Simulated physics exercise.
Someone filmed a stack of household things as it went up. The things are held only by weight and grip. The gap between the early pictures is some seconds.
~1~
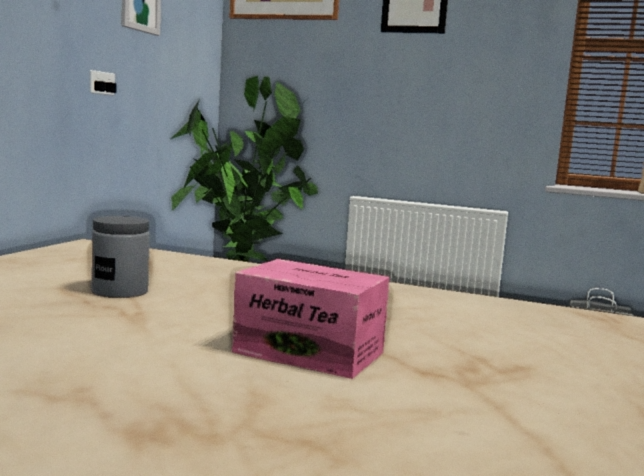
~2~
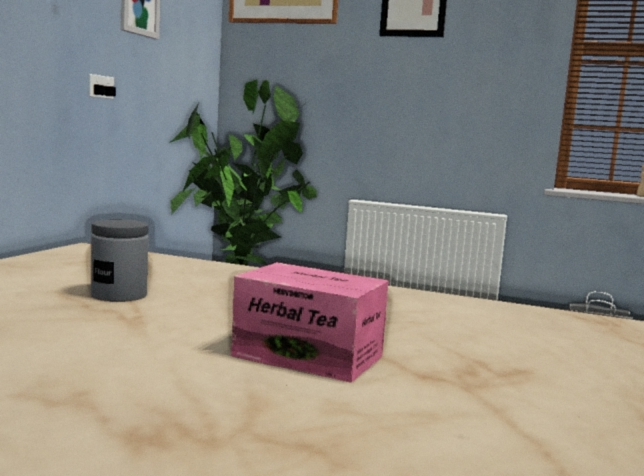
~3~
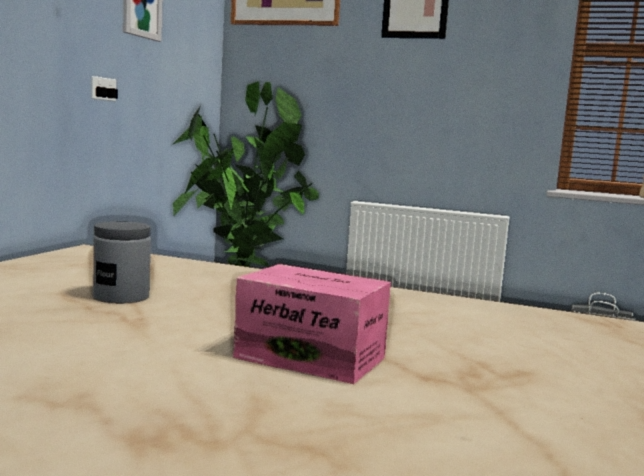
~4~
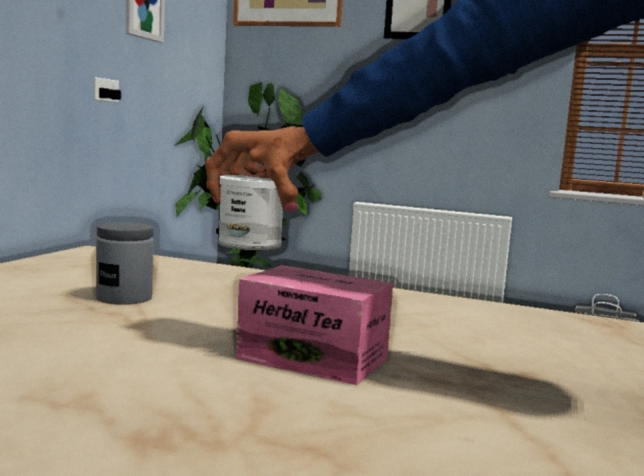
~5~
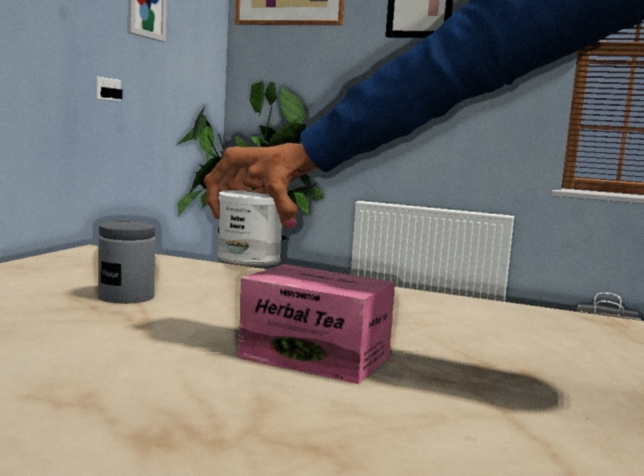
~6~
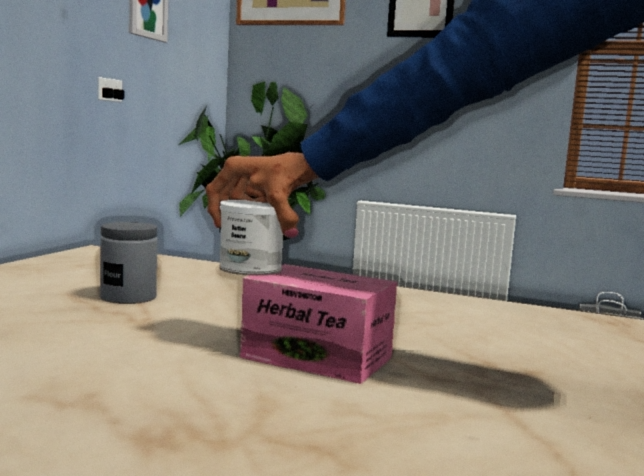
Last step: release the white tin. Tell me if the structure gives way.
Some of it tumbles.
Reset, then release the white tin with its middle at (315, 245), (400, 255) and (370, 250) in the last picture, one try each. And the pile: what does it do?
The pile remains standing in the first case, collapses in the second case and remains standing in the third case.
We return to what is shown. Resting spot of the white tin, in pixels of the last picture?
Around (199, 306).
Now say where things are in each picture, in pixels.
The last thing is not in view yet; grey jar (121, 256), in the first frame.
The last thing is not in view yet; grey jar (120, 260), in the second frame.
The last thing is not in view yet; grey jar (122, 261), in the third frame.
Coming down; white tin (252, 212); grey jar (125, 262), in the fourth frame.
Coming down; white tin (251, 227); grey jar (127, 261), in the fifth frame.
In place under the hand; white tin (252, 237); grey jar (129, 262), in the sixth frame.
Then, 0.30 s after the last picture, white tin now fallen.
Then, 0.50 s after the last picture, things are still on the move.
At rest, fallen, white tin; the other 2 in place. Seen from the same camera at the end, white tin near (199, 306). The pile gives way.
